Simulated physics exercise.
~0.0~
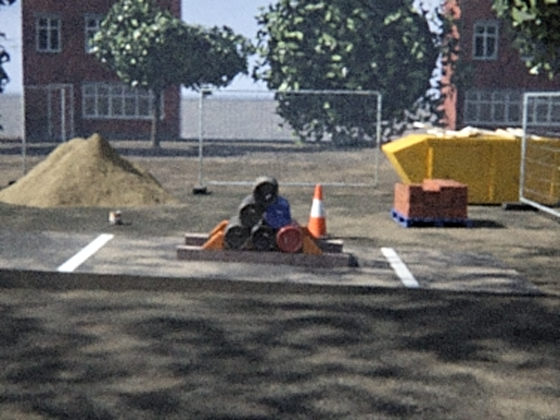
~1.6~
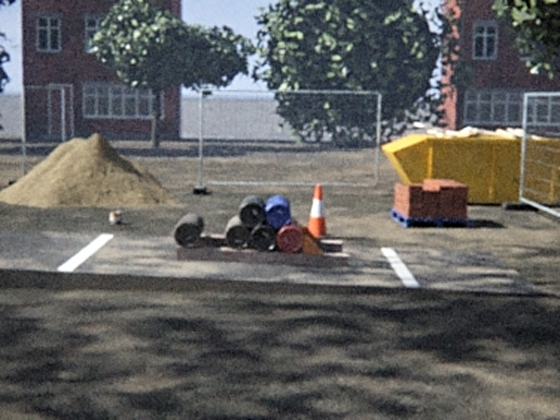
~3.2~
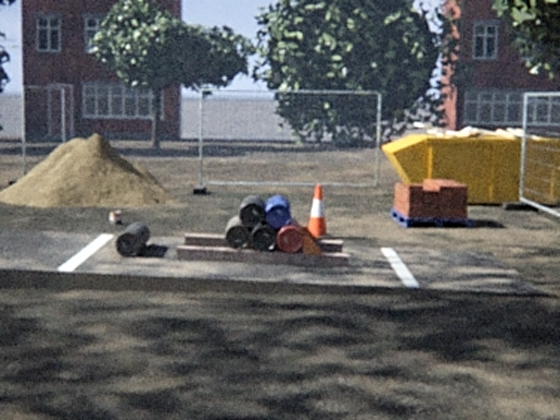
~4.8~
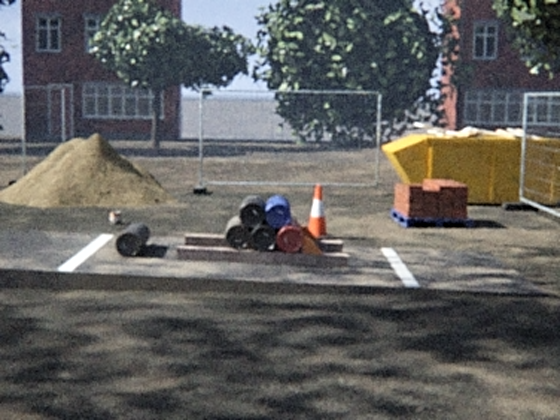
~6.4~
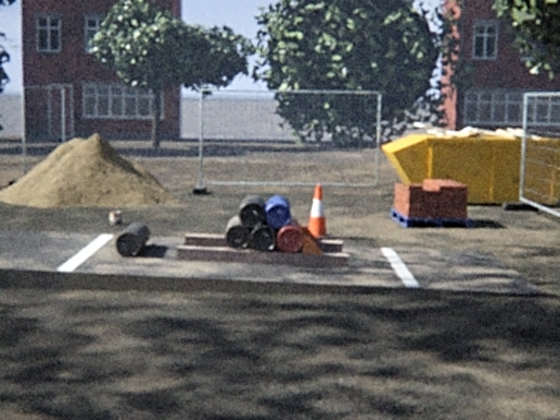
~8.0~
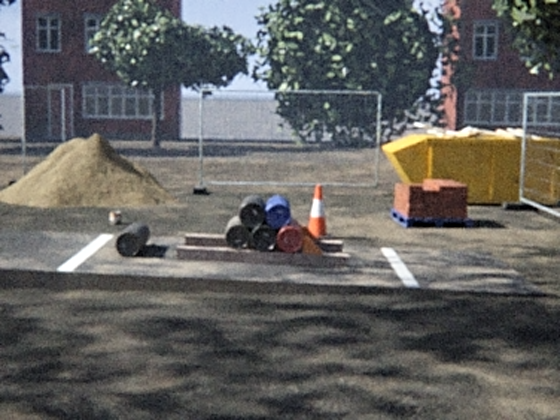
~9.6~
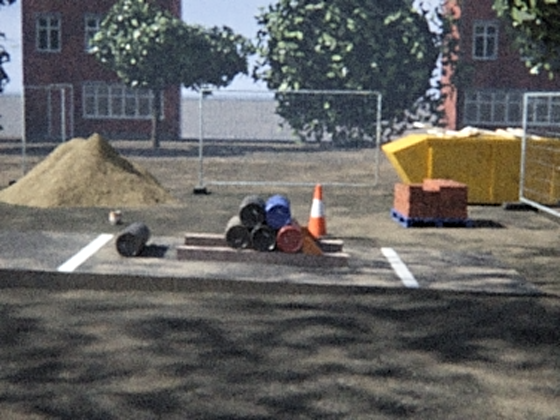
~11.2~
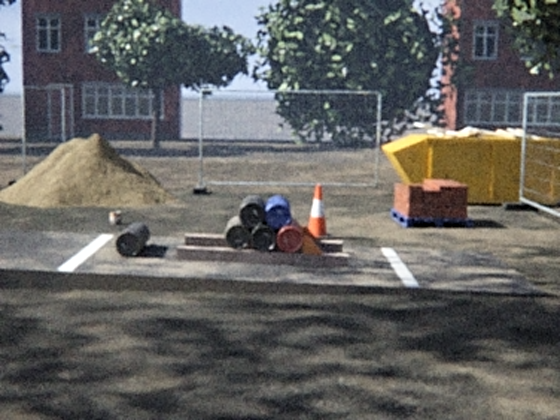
The clip opens on a small stack of dark, red and blue cylinders resting on low bearers between two orange chocks, with a traffic cone behind and a white line on either side. The left chock is suddenly gone, and one dark cylinder comes away to the left of the stack. It drops off the bearers and rolls a little way across the ground, stopping short of the left line. The red cylinder stays low at the right beside the remaining chock, with the blue one perched above. Everything then lies still, with neither line passed.
